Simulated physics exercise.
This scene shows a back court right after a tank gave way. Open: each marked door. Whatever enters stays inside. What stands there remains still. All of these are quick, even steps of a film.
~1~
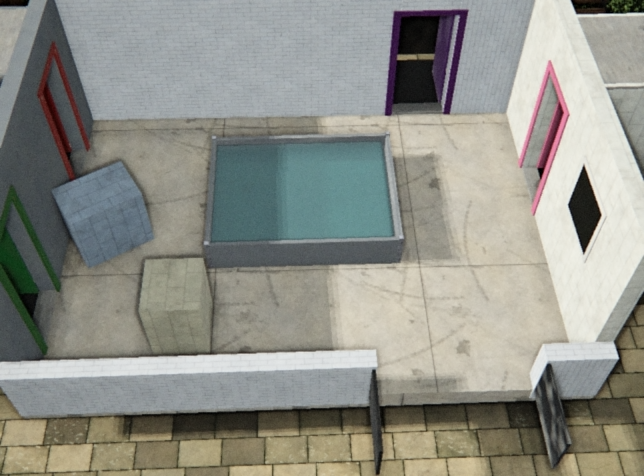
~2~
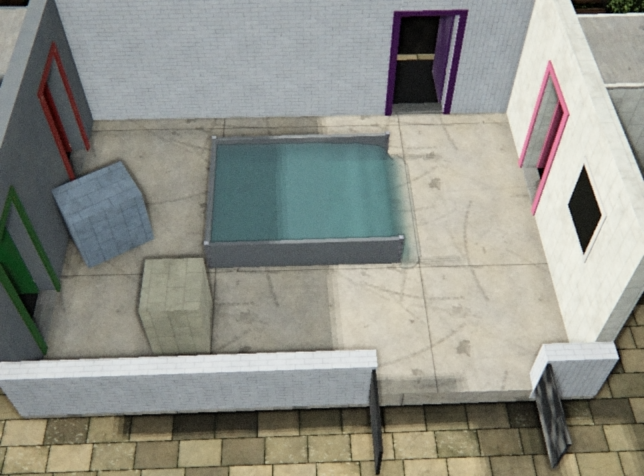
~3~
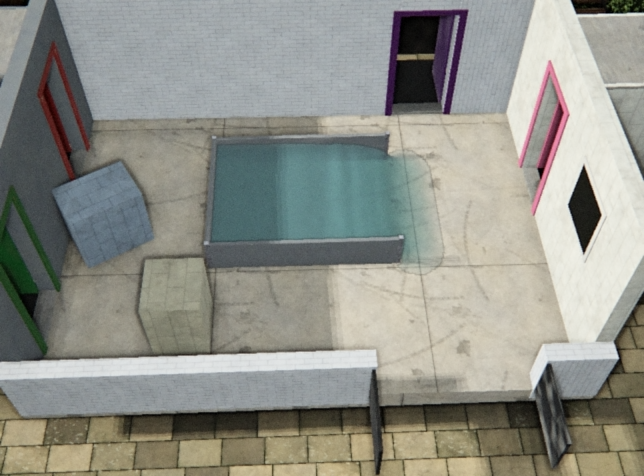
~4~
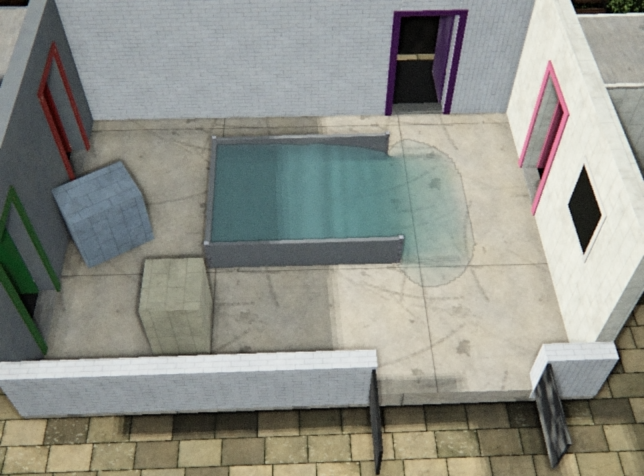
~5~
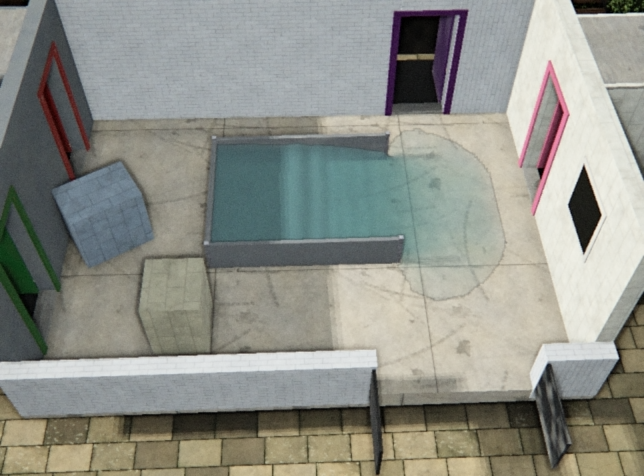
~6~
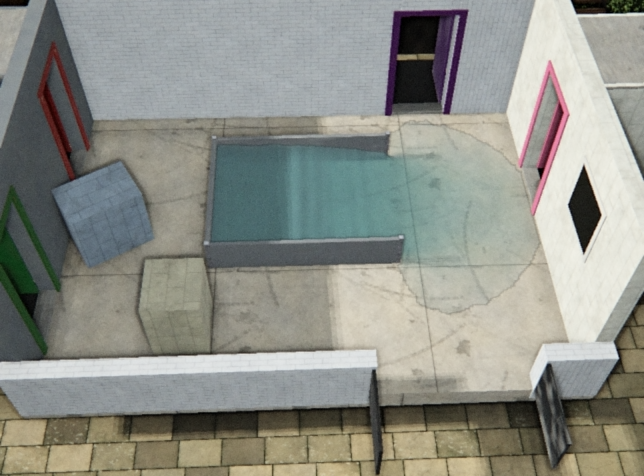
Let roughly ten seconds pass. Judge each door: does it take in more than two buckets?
My call: The purple door takes in more, the green door keeps it to two or fewer, the pink door takes in more, the red door keeps it to two or fewer.
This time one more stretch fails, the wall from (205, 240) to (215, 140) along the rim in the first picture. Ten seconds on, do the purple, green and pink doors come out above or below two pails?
In order: First the purple one misses the mark, then the green one beats the mark, then the pink one misses the mark.
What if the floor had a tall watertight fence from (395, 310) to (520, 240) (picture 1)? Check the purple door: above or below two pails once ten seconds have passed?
I'd say the purple door overshoots.
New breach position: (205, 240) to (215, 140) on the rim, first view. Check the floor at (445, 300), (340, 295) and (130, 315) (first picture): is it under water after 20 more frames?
In turn: Untouched, then untouched, then inundated.
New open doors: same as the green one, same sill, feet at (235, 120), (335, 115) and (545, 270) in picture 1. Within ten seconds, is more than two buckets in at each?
Log: Door one misses the mark; door two misses the mark; door three beats the mark.
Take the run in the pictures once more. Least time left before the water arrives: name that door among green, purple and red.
I'd say it's the door marked purple.
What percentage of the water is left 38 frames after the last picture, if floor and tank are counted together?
I reckon around 64 in a hundred.
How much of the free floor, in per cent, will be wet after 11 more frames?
It comes to roughly 30 in a hundred.
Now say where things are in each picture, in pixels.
In the first picture, still water in the tank at (303, 189).
In the second picture, the front is at (411, 263), out from the gap at (390, 199).
In the third picture, water pours out at (390, 201) and has run to (424, 269).
In the fourth picture, water pours out at (390, 202) and has run to (453, 271).
In the fifth picture, water pours out at (390, 202) and has run to (485, 271).
In the sixth picture, the front is at (531, 243), out from the gap at (390, 202).
A moment on, water covers 30 % of the floor; the purple door wet at the sill, nothing in, the green door not reached, the pink door over two buckets in, the red door not reached.
Next, water covers 30 % of the floor; the purple door wet at the sill, nothing in, the green door not reached, the pink door far over two buckets in, the red door not reached.
Then, water covers 40 % of the floor; the purple door under two buckets in, the green door not reached, the pink door far over two buckets in, the red door not reached.
Later, water covers 70 % of the floor; the purple door over two buckets in, the green door not reached, the pink door far over two buckets in, the red door not reached.
In the end, water covers 90 % of the floor; the purple door over two buckets in, the green door wet at the sill, nothing in, the pink door far over two buckets in, the red door under two buckets in.
